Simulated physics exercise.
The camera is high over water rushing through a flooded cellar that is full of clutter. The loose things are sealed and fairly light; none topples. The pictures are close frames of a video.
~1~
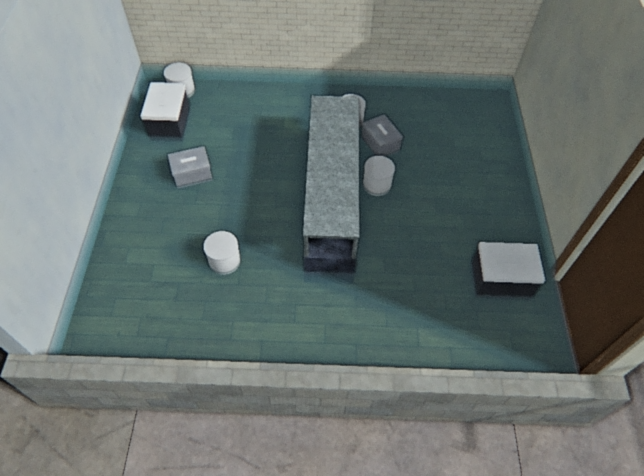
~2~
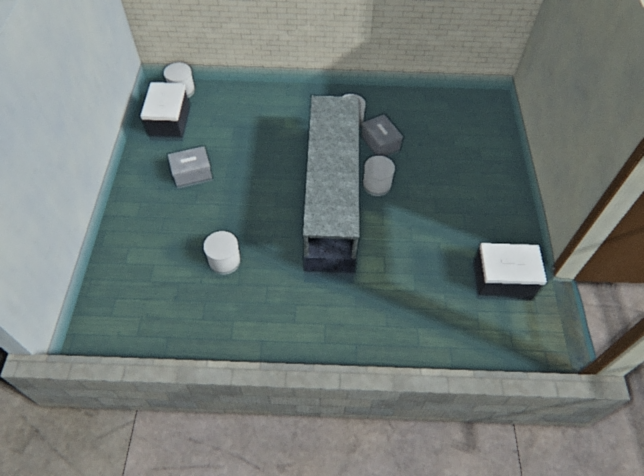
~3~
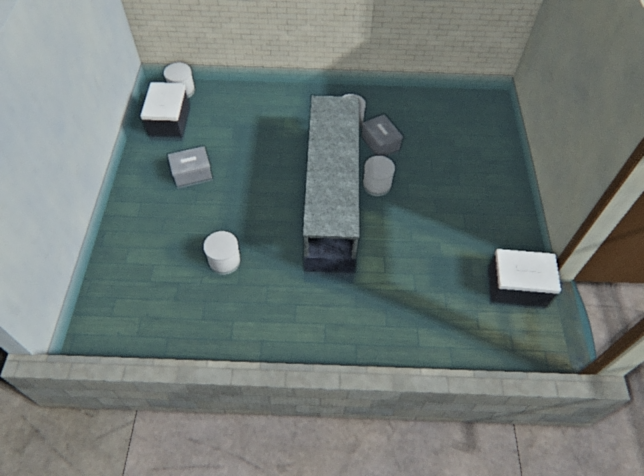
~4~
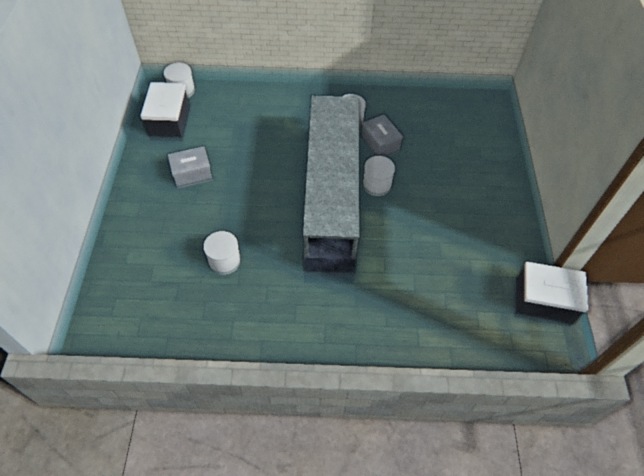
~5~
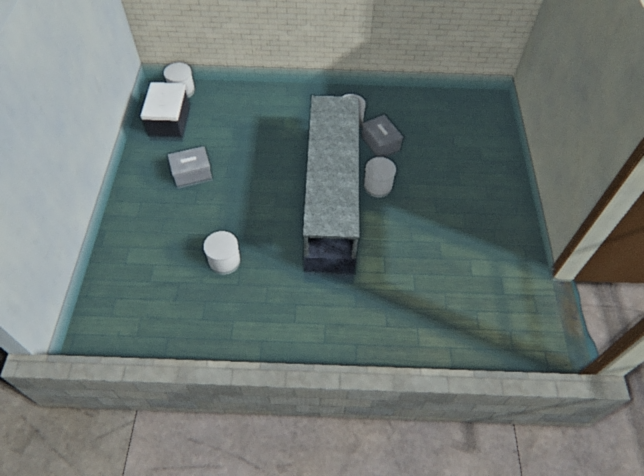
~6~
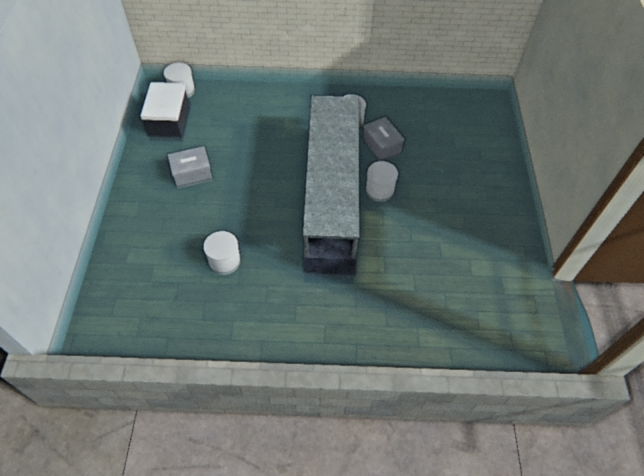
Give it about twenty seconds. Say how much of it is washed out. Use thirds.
It is one to two thirds.
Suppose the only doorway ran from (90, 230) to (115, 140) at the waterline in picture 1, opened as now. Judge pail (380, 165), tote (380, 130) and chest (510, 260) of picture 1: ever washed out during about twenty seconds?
In turn: No, still in, kept in.
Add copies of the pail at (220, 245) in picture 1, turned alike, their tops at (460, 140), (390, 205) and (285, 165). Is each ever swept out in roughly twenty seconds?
One after the other: Washed out, gone, no.
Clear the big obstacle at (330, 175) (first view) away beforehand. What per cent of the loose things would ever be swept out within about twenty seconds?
Roughly 40 per cent.
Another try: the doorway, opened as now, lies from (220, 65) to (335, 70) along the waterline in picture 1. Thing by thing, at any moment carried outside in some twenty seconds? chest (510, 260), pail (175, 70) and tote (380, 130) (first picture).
As listed: Kept in, washed out, washed out.
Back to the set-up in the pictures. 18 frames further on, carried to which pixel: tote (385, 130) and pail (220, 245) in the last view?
Near (382, 226) and (358, 326).
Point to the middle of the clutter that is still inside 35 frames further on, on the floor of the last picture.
Near (336, 207).
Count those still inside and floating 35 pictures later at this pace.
The number is 6.
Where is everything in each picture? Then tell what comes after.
A pail at (380, 167) floats; a tote at (382, 130) floats; 0 of 8 have shifted, in the first picture.
A pail at (380, 167) floats; a tote at (382, 130), afloat; 0 of 8 have shifted, in the second picture.
A pail at (380, 167), afloat; a tote at (382, 130) floats; 1 of 8 have shifted, in the third picture.
A pail at (380, 167), afloat; a tote at (382, 130) floats; 1 of 8 have shifted, in the fourth picture.
A pail at (381, 169) floats; a tote at (383, 130), afloat; 1 of 8 have shifted, in the fifth picture.
A pail at (383, 173) floats, close to its start; a tote at (384, 132), afloat; 2 of 8 have shifted, in the sixth picture.
A moment on, 1 of 8 are out; 7 afloat.
Next, 1 of 8 are out; 7 afloat.
Later, 2 of 8 are out; 6 afloat.
In the end, 3 of 8 are out; 5 afloat.
